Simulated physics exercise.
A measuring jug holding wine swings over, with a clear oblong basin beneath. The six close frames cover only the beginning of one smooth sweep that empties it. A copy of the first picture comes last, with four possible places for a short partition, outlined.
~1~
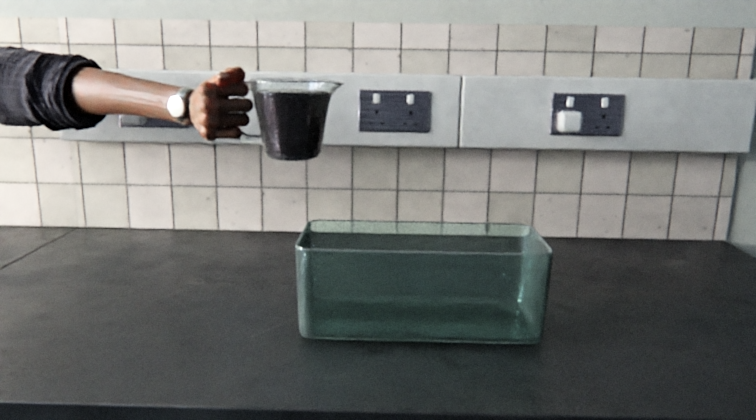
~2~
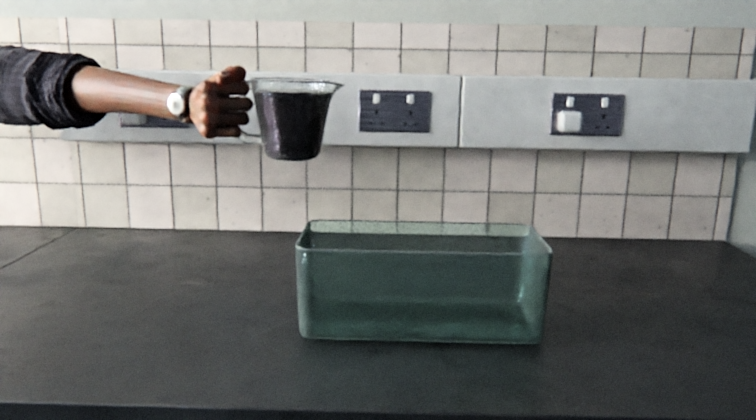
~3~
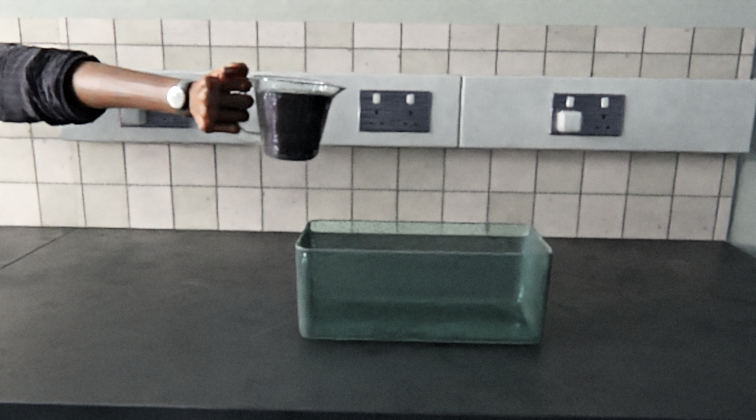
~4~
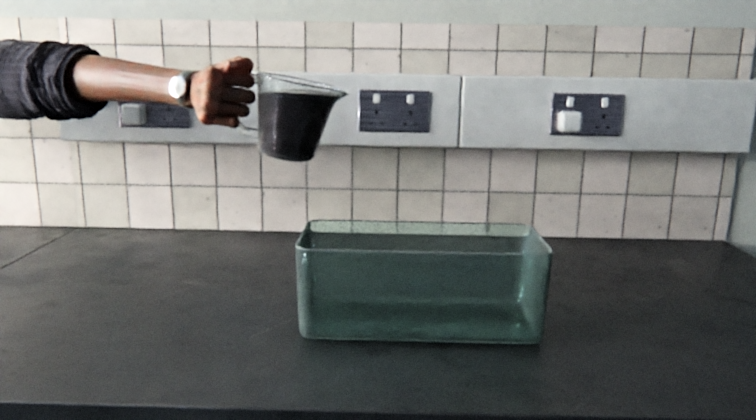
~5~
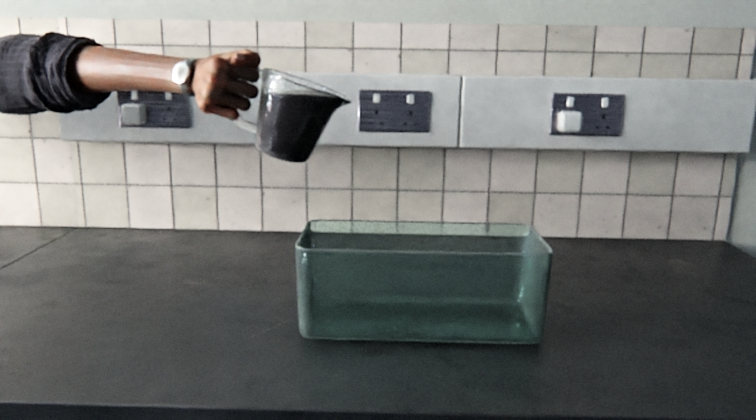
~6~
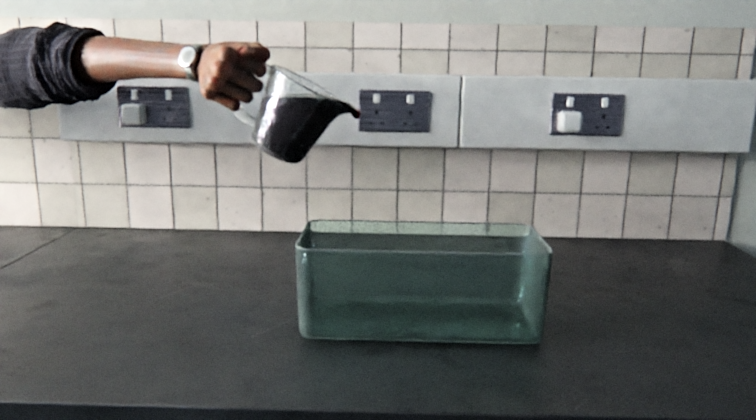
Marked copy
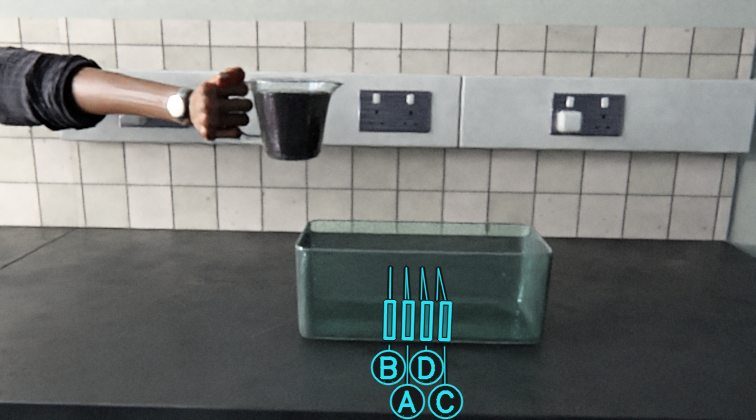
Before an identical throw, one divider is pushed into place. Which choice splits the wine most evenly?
Go for B.
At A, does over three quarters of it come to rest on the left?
Yes.
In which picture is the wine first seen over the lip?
Picture 6.
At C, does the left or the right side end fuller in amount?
The left side.
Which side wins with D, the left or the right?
More ends on the left.
On the marked copy, A at (407, 345); B at (389, 345); C at (444, 346); D at (426, 345).
With A, about 86 % ends left of the wall and 12 % right of it.
With B, about 48 % ends left of the wall and 51 % right of it.
With C, about 94 % ends left of the wall and 4 % right of it.
With D, about 93 % ends left of the wall and 4 % right of it; 3 % is lost outside.
